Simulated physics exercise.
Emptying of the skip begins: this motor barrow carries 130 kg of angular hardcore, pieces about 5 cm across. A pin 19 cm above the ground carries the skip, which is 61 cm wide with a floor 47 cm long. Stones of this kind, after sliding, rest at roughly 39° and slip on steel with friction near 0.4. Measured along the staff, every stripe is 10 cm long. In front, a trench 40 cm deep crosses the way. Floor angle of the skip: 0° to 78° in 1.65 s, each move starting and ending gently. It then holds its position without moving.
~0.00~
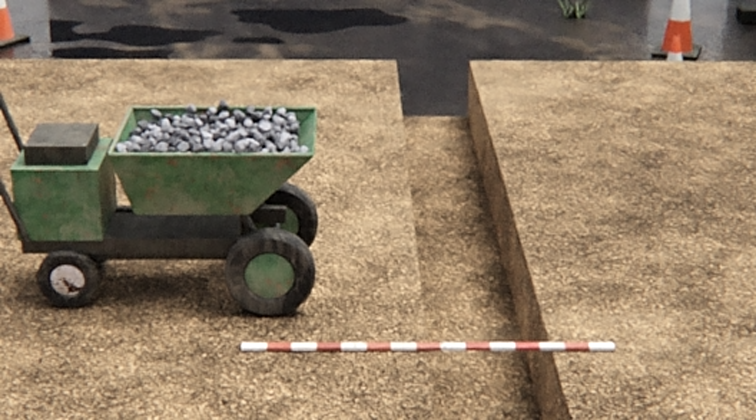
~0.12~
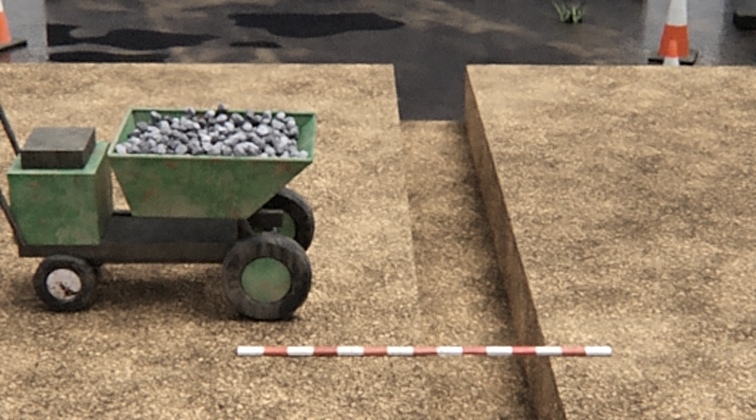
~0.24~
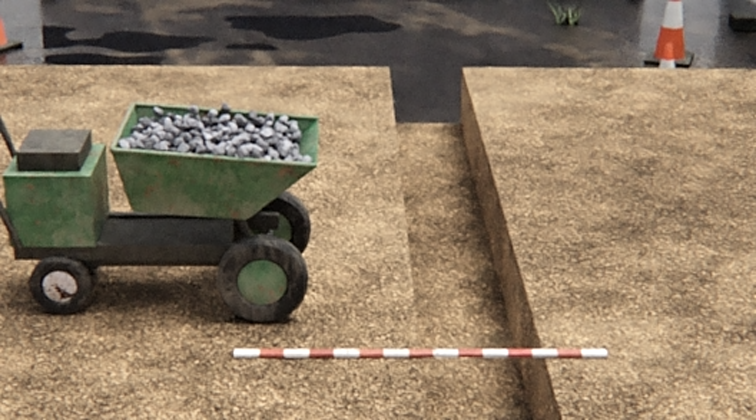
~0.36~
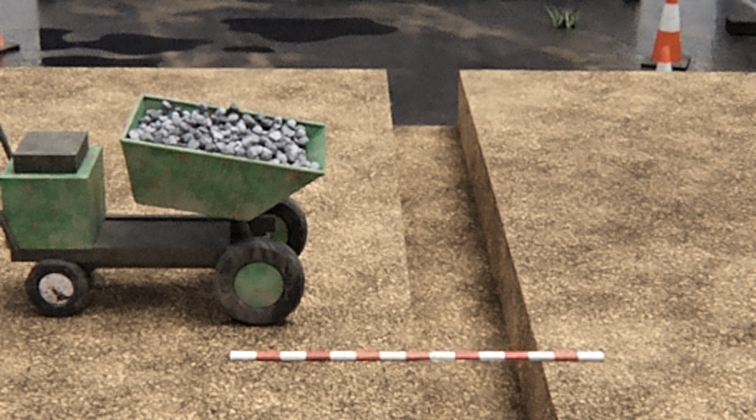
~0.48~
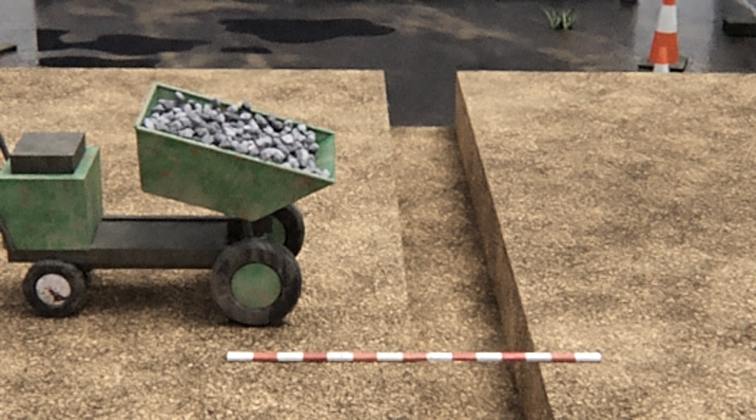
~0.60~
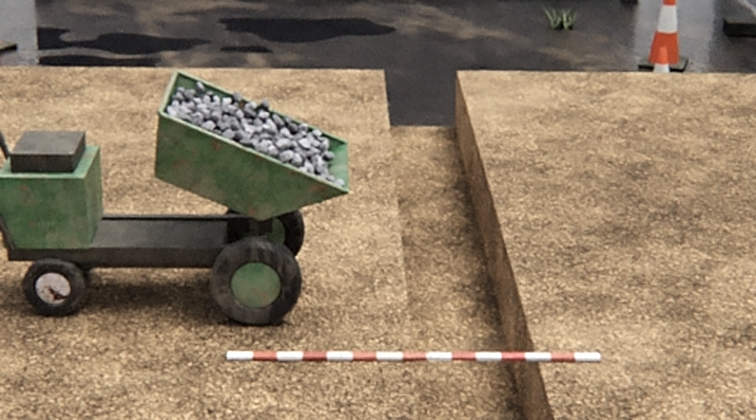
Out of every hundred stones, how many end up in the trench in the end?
Around 98 in every hundred.
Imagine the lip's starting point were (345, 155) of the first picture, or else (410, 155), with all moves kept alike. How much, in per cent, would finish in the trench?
About 100 per cent first, then about 75 per cent.
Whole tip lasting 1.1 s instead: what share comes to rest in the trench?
I'd put it at some 100 in a hundred.
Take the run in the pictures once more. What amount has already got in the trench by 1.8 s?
Close to 60 per cent has got there by then.
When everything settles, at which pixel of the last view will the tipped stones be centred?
The resting stones are centred at roughly (462, 360).
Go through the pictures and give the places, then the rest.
In the first frame, lip at (313, 156), floor tilted 0°, highest stones at (233, 116).
In the second frame, lip at (312, 161), floor tilted 1°, highest stones at (221, 121); the stones move at 0.2 m/s on average.
In the third frame, the skip is at 4°, its lip at (316, 166); the top of the load is at (186, 121); the stones move at 0.3 m/s on average.
In the fourth frame, lip at (324, 174), floor tilted 10°, highest stones at (178, 117); the stones move at 0.4 m/s on average.
In the fifth frame, the skip is at 16°, its lip at (334, 182); the top of the load is at (180, 110); the stones move at 0.5 m/s on average.
In the sixth frame, lip at (348, 192), floor tilted 23°, highest stones at (189, 101); the stones move at 0.6 m/s on average.
After 1.2 s the floor is at 66°; 97 % in the skip, 2 % short of the trench, 1 % in the trench; the foremost stones are at (425, 312).
After 1.8 s the floor is at 78°; 34 % in the skip, 5 % short of the trench, 61 % in the trench; the foremost stones are at (512, 369).
After 2.1 s the floor is at 78°; 6 % in the skip, 5 % short of the trench, 89 % in the trench; the foremost stones are at (511, 356).
After 4.1 s the floor is at 78°; 0 % in the skip, 2 % short of the trench, 98 % in the trench; the foremost stones are at (512, 364).
